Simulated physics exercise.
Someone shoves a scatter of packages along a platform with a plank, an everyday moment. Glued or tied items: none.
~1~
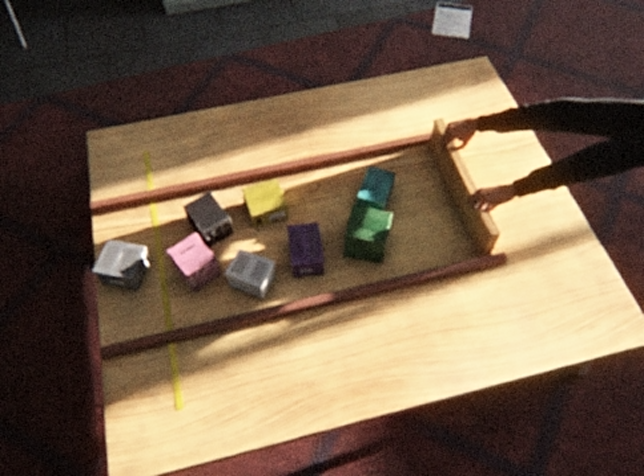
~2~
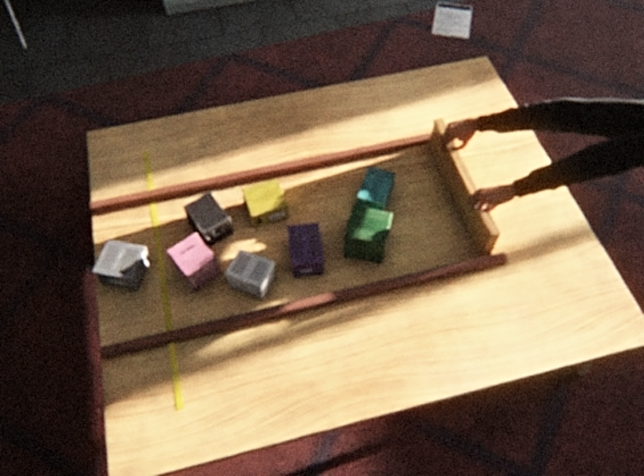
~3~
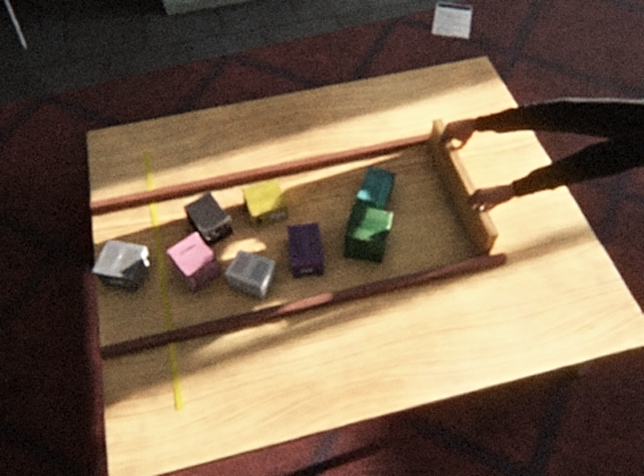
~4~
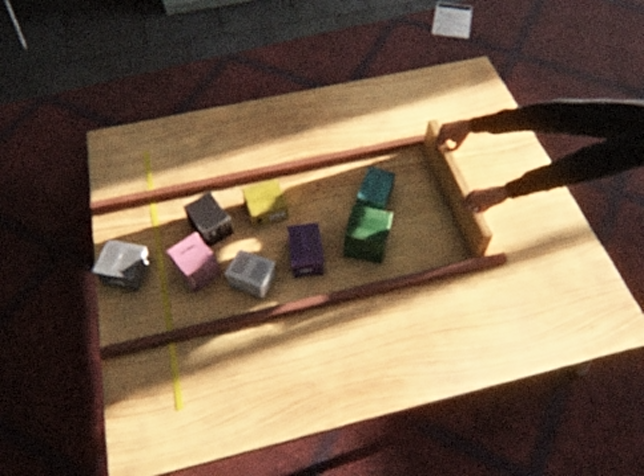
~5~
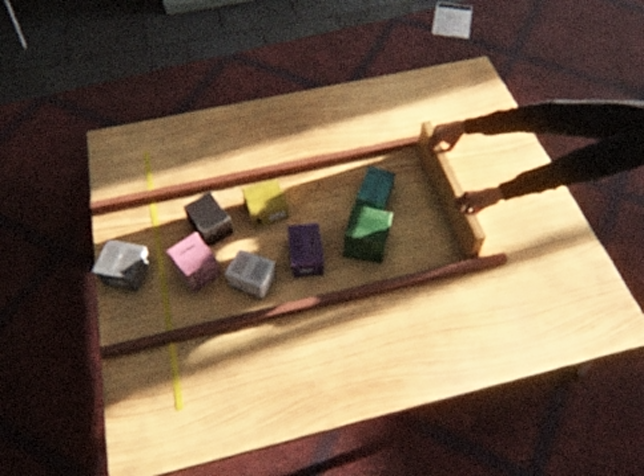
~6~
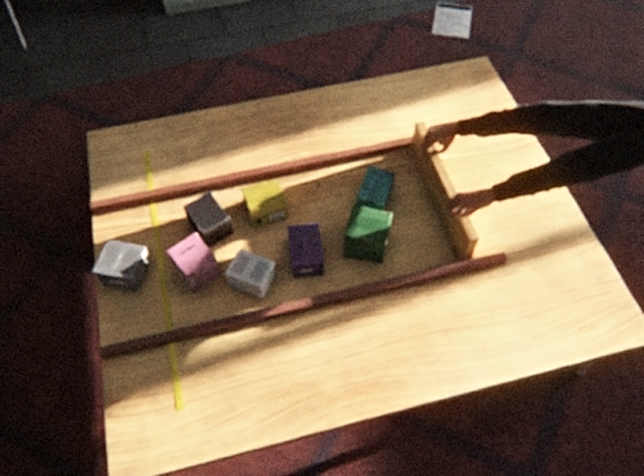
A plank held by two hands slides slightly left toward colored boxes that stay still.
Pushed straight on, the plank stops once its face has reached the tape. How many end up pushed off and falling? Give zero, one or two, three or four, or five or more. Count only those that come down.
So the tally of ones that come down is three, perhaps four, really.
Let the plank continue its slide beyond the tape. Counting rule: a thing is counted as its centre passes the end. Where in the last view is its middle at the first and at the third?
Roughly (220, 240) and then roughly (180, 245).
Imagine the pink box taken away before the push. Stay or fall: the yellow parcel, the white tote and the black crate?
The yellow parcel keeps its place; the white tote is gone; and the black crate is gone.
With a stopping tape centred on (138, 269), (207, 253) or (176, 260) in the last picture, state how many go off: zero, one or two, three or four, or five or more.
Result per tape, in order - more than four / one or two / three to four.
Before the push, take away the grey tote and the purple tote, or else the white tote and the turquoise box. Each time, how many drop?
The answer is 1 and then 2.
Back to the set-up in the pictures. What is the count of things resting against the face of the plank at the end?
Well, it touches 2.
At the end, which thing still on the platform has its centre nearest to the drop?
The purple tote is the one.
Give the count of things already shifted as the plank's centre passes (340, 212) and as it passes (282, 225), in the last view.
3 at one spot and 7 at the other.
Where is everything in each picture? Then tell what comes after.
The first picture shows grey tote (123, 266); pink box (195, 263); black crate (208, 220); plank (461, 186); tape (161, 264).
The second picture shows pink box (195, 263); plank (461, 186).
The third picture shows black crate (208, 220); turquoise box (376, 191).
The fourth picture shows grey tote (123, 266); white tote (251, 274).
The fifth picture shows pink box (195, 263); yellow parcel (265, 203).
The sixth picture shows grey tote (123, 266); pink box (195, 263); black crate (208, 220); plank (442, 190); tape (161, 264).
A little later, none off yet; grey tote at rest near (123, 266); pink box at rest near (195, 263); black crate at rest near (208, 220).
When it is over, the number that fall off is three or four; down, white tote, black crate, pink box and grey tote.
